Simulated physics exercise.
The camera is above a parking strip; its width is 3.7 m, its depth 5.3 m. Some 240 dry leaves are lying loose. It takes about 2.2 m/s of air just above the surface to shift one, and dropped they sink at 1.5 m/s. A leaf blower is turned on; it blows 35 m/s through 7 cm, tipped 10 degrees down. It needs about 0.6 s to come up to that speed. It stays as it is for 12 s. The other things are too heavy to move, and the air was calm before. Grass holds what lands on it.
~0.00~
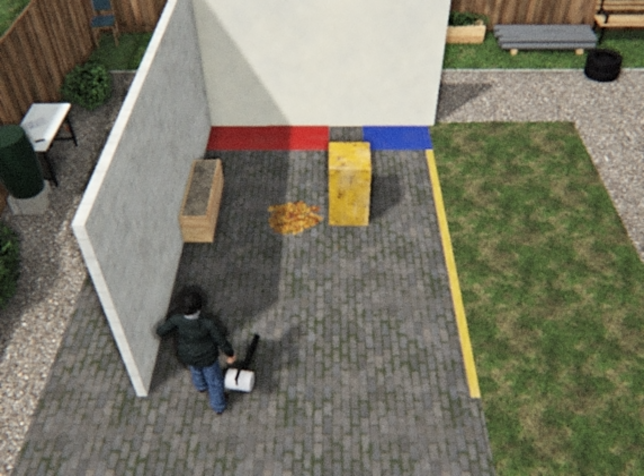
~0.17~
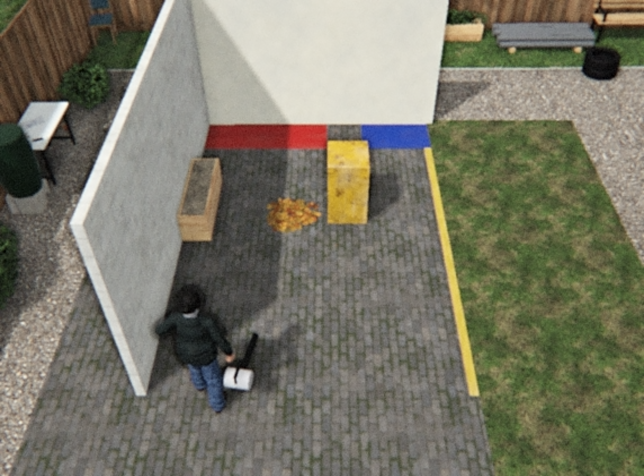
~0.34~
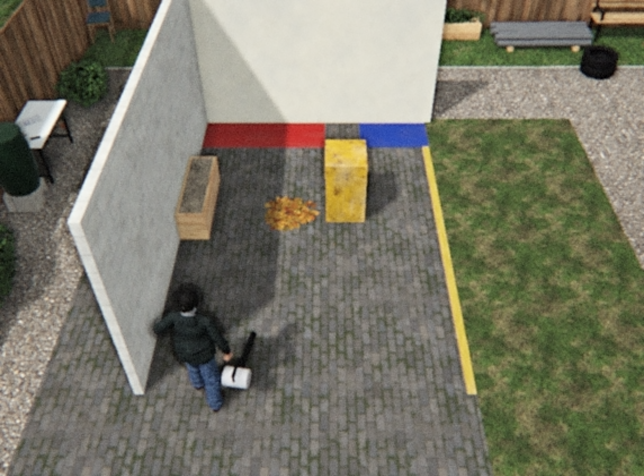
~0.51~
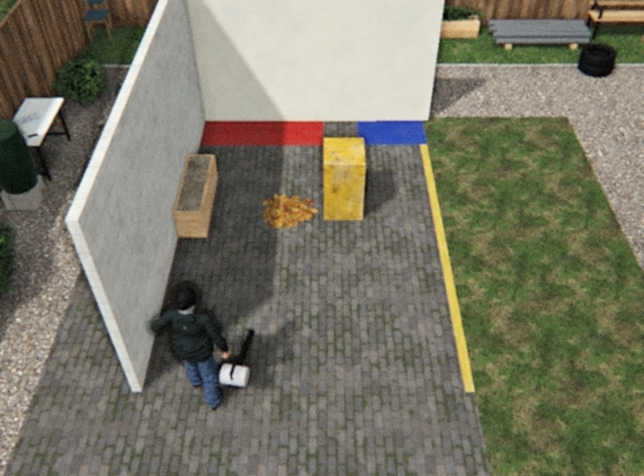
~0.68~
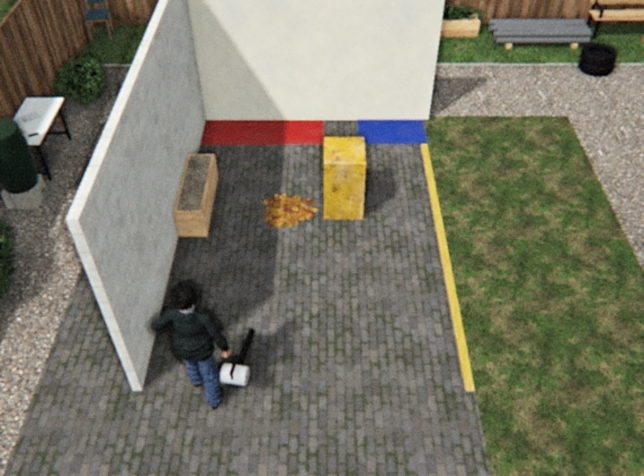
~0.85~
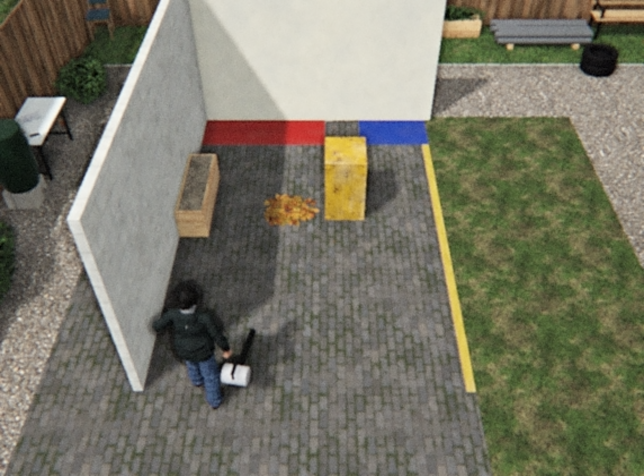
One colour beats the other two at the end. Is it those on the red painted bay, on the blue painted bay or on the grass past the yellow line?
The biggest group is at the red one.
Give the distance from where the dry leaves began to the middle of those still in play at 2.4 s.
Roughly 2.0 m.
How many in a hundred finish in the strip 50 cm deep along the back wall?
Some 80 per cent.
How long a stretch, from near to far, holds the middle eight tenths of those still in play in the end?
About 0.4 m.
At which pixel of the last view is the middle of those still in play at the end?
At about (309, 124).
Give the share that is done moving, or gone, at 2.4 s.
Some 10 per cent.
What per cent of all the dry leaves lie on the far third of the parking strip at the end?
Near 90 %.
After 2.4 s, 92 % are on the move or not yet settled, 0 % are on the blue painted bay, 62 % on the red painted bay and 0 % on the grass past the yellow line; the middle of those still in play is near (305, 131).
After 3.8 s, 68 % are on the move or not yet settled, 7 % are on the blue painted bay, 65 % on the red painted bay and 0 % on the grass past the yellow line; the middle of those still in play is near (309, 126).
After 6.6 s, 54 % are on the move or not yet settled, 8 % are on the blue painted bay, 68 % on the red painted bay and 3 % on the grass past the yellow line; the middle of those still in play is near (309, 124).
After 12.0 s, at the end, 5 % are on the blue painted bay, 69 % on the red painted bay and 7 % on the grass past the yellow line; the middle of those still in play is near (309, 124).
